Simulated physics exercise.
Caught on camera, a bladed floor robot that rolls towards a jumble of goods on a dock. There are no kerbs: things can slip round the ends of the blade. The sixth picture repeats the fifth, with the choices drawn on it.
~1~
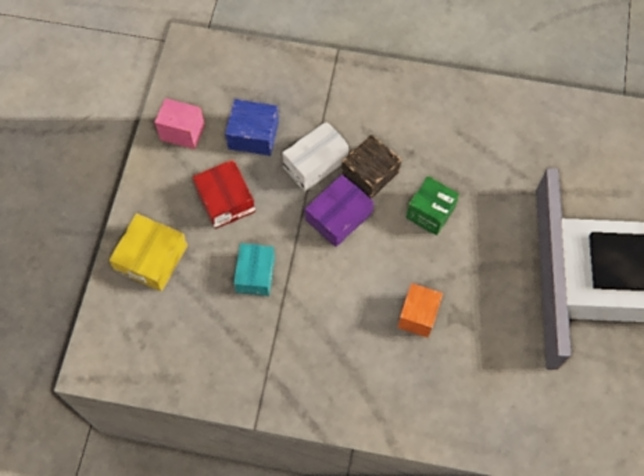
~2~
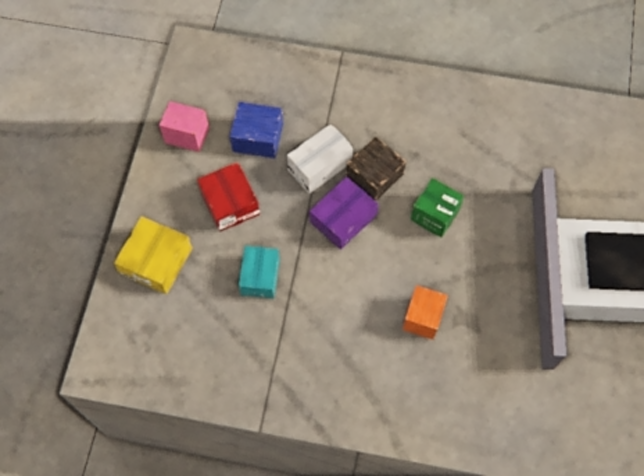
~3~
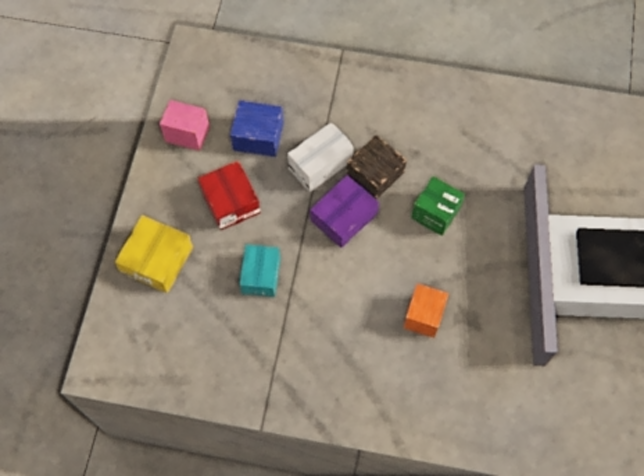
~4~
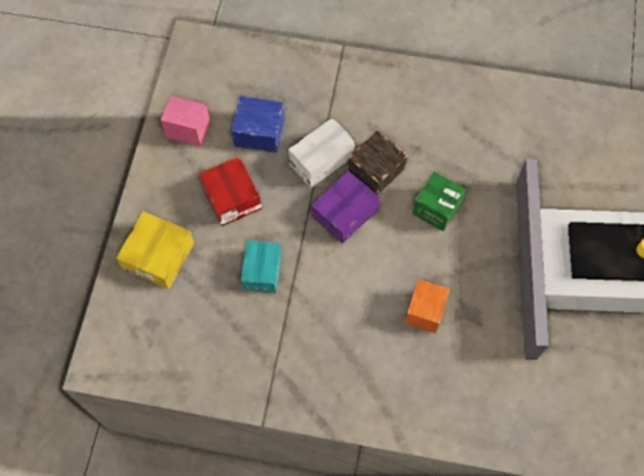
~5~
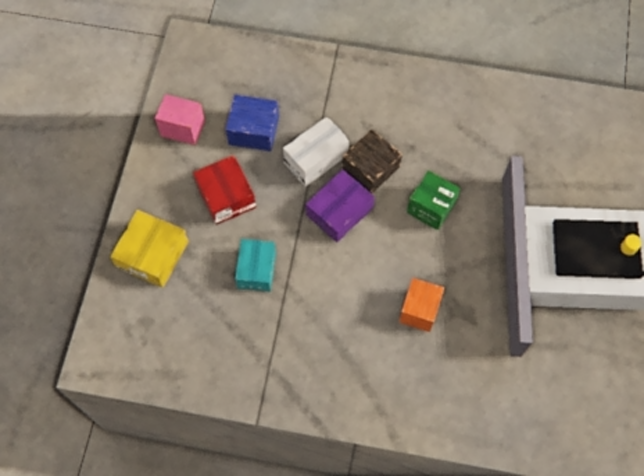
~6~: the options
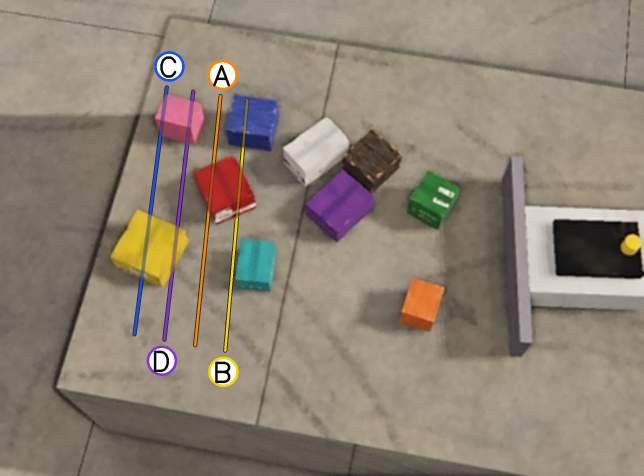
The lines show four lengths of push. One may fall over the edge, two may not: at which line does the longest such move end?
Line B.
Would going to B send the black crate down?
No.
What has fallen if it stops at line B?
The pink crate.
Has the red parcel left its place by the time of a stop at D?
Yes.
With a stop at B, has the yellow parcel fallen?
By then, no.
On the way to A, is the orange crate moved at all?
Yes.
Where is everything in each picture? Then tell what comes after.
Turquoise box (255, 270); purple box (339, 211); yellow parcel (149, 253), in the first picture.
Robot (624, 260); blue crate (257, 130), in the second picture.
Robot (615, 257); white parcel (321, 157), in the third picture.
Robot (607, 250); red parcel (230, 191), in the fourth picture.
Robot (591, 247); green parcel (434, 200); turquoise box (256, 266); purple box (340, 206), in the fifth picture.
On the marked copy, A at (209, 213); B at (237, 218); C at (152, 203); D at (180, 208).
Following B. Soon after the start, robot (486, 230); orange crate (392, 303); green parcel (390, 200).
Later, robot (384, 213); pink crate (176, 120); blue crate (219, 116).
In the end, robot (306, 199); pink crate over the edge; blue crate (151, 102); one fallen.
As for the rest, A drops two; C drops six; D drops five.
